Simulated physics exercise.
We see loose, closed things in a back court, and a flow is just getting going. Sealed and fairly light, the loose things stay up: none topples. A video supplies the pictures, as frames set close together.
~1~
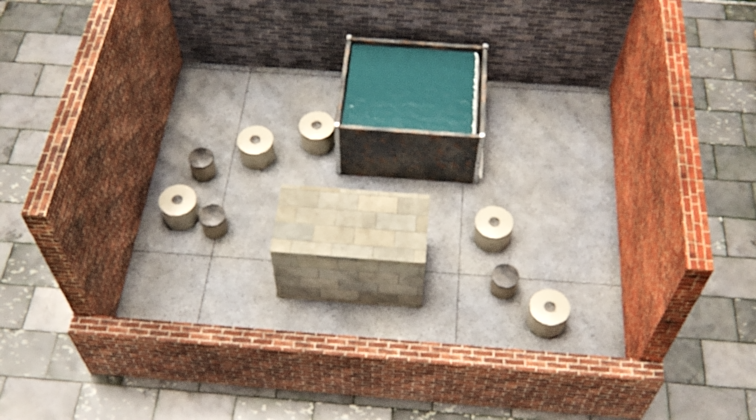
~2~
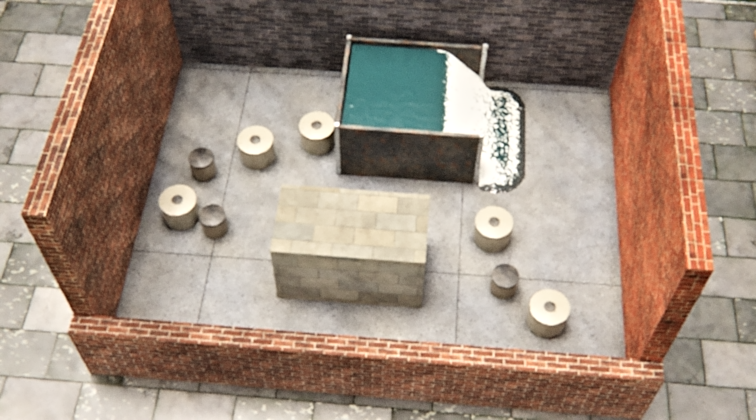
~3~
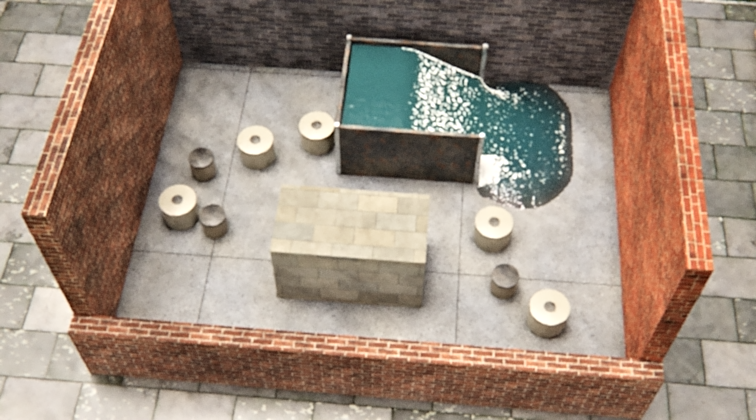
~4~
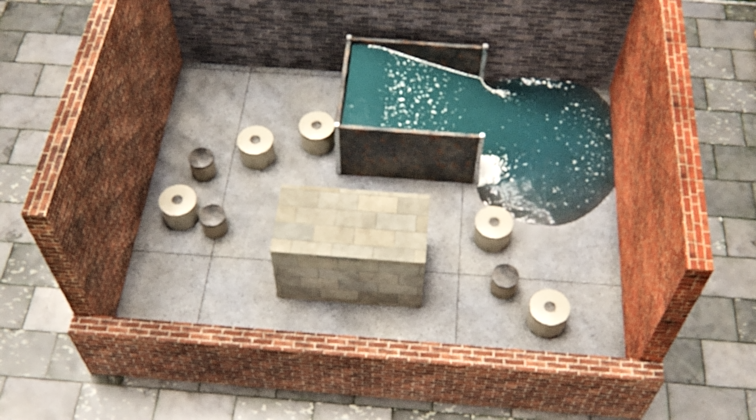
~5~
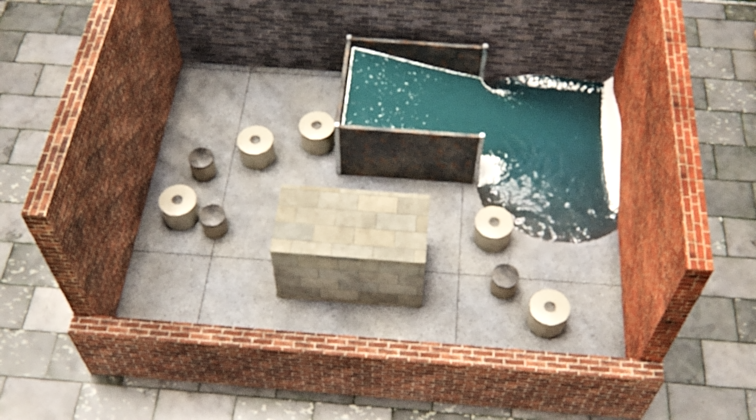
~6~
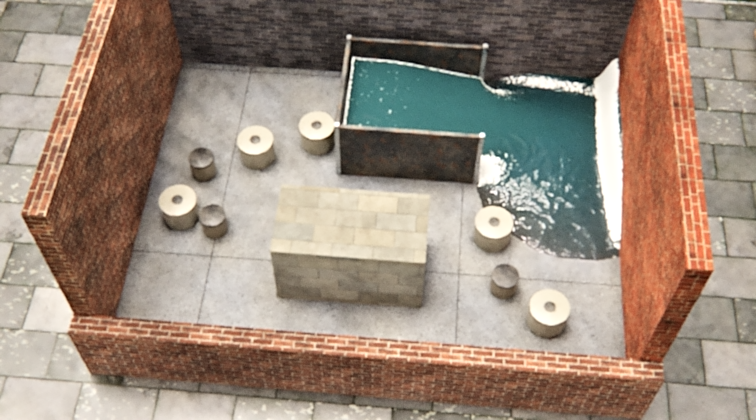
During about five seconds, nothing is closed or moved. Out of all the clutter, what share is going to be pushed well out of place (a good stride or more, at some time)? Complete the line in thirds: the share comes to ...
The share comes to between one and two thirds.
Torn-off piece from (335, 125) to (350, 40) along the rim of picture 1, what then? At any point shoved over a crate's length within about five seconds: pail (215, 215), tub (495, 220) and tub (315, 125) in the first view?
Travels that far, falls short, travels that far.
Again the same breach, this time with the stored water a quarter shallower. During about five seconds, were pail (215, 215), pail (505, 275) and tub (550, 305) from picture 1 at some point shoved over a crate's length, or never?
Result by item: Didn't cover it; covered it; covered it.
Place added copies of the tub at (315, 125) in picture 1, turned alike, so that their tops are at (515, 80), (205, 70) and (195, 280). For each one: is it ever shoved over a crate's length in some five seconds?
Results - 1: Ends up far away; 2: Ends up far away; 3: Ends up far away.
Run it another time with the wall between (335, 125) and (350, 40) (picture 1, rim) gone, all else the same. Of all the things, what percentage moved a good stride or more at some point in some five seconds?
It comes to roughly 80 %.
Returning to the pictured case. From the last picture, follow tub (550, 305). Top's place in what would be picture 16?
The top ends up somewhere near (508, 322).
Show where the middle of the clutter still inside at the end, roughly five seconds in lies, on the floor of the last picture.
The average lands at about (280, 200).
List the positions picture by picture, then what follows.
The first frame shows a tub at (317, 125) rests on the ground; a tub at (550, 307), on the bottom; 0 of 8 have shifted.
The second frame shows a tub at (317, 125), on the bottom; a tub at (550, 307) rests on the ground; 0 of 8 have shifted.
The third frame shows a tub at (317, 125) rests on the ground; a tub at (550, 307) rests on the ground; 0 of 8 have shifted.
The fourth frame shows a tub at (317, 125), on the bottom; a tub at (550, 307), on the bottom; 0 of 8 have shifted.
The fifth frame shows a tub at (317, 125), on the bottom; a tub at (550, 307) rests on the ground; 0 of 8 have shifted.
The sixth frame shows a tub at (317, 125) rests on the ground; a tub at (550, 307), on the bottom; 0 of 8 have shifted.
A moment on, 0 of 8 are well off their spots; 0 afloat.
Next, 1 of 8 are well off their spots; 0 afloat.
Later, 3 of 8 are well off their spots; 1 afloat.
In the end, 3 of 8 are well off their spots, and 3 have been at some point; 2 afloat.
